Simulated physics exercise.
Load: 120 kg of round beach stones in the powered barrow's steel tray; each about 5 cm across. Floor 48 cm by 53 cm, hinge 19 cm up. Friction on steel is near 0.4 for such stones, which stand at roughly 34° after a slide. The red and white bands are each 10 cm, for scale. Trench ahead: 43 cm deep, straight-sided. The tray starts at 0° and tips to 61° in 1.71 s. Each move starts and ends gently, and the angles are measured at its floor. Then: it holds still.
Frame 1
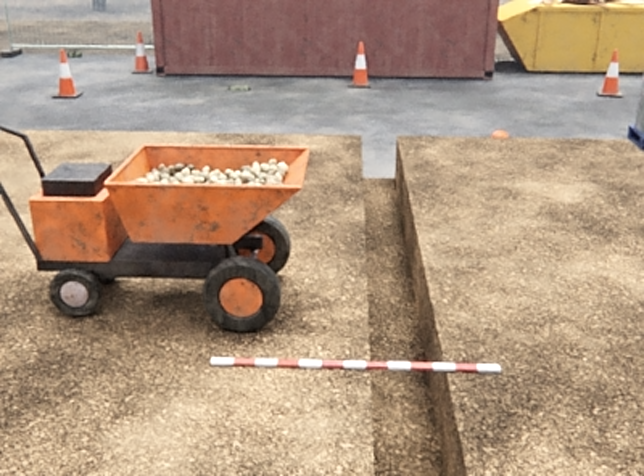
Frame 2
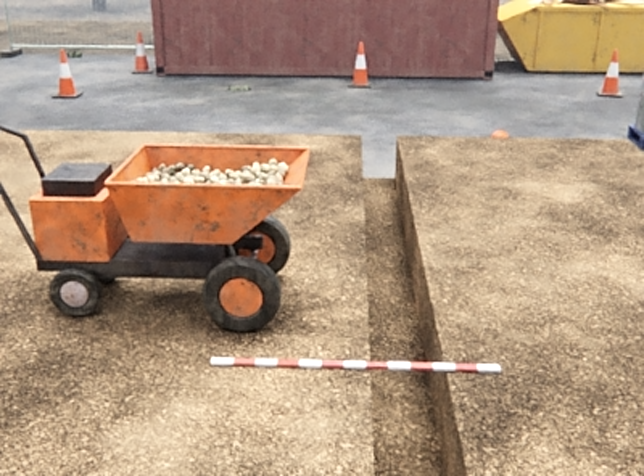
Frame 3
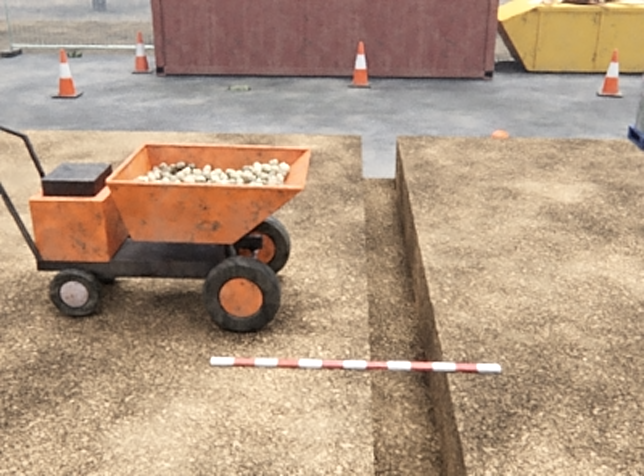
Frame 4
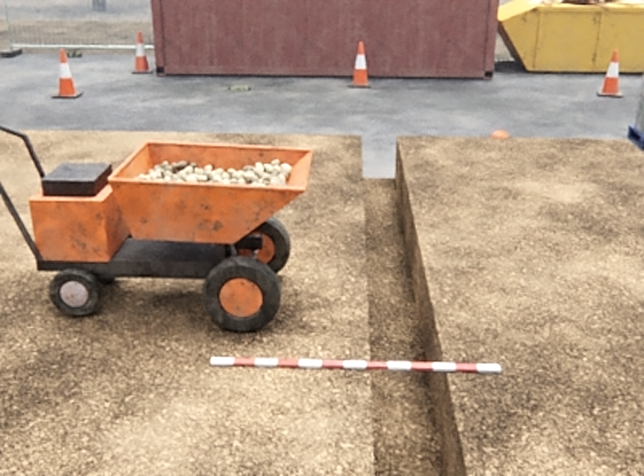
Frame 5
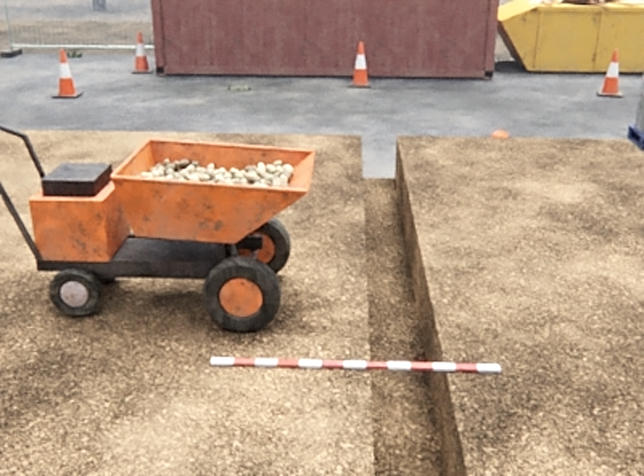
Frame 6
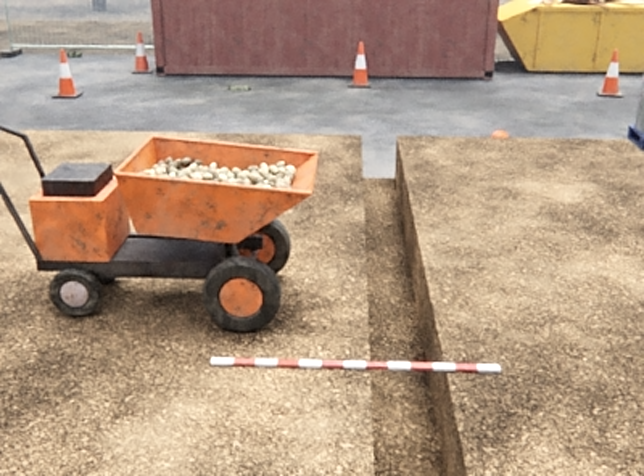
On a gravel yard, an orange wheeled dumper stands still beside a straight trench, its stone-filled tray tilting slightly to the right.
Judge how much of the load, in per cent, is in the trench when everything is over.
I judge it at about 94 per cent.
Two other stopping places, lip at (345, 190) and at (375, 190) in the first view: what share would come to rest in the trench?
First place: Near 35%; second place: Near 15%.
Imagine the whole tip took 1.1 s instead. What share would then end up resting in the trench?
About 85 percent, I'd say.
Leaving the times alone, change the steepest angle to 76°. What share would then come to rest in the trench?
It comes out at about 100 percent.
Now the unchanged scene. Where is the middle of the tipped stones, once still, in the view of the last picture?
The stones end up centred near (403, 361).
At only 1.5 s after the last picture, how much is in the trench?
Around 50 per cent of it.
Then, 1.0 s after the last picture the floor is at 51°, 100 % in the tray; the foremost stones are at (368, 248).
Then, 1.5 s after the last picture the floor is at 61°, 50 % in the tray, 48 % in the trench, 2 % past the trench; the foremost stones are at (457, 314).
Then, 1.9 s after the last picture the floor is at 61°, 18 % in the tray, 76 % in the trench, 6 % past the trench; the foremost stones are at (516, 313).
Then, 3.8 s after the last picture the floor is at 61°, 0 % in the tray, 94 % in the trench, 6 % past the trench; the foremost stones are at (547, 324).
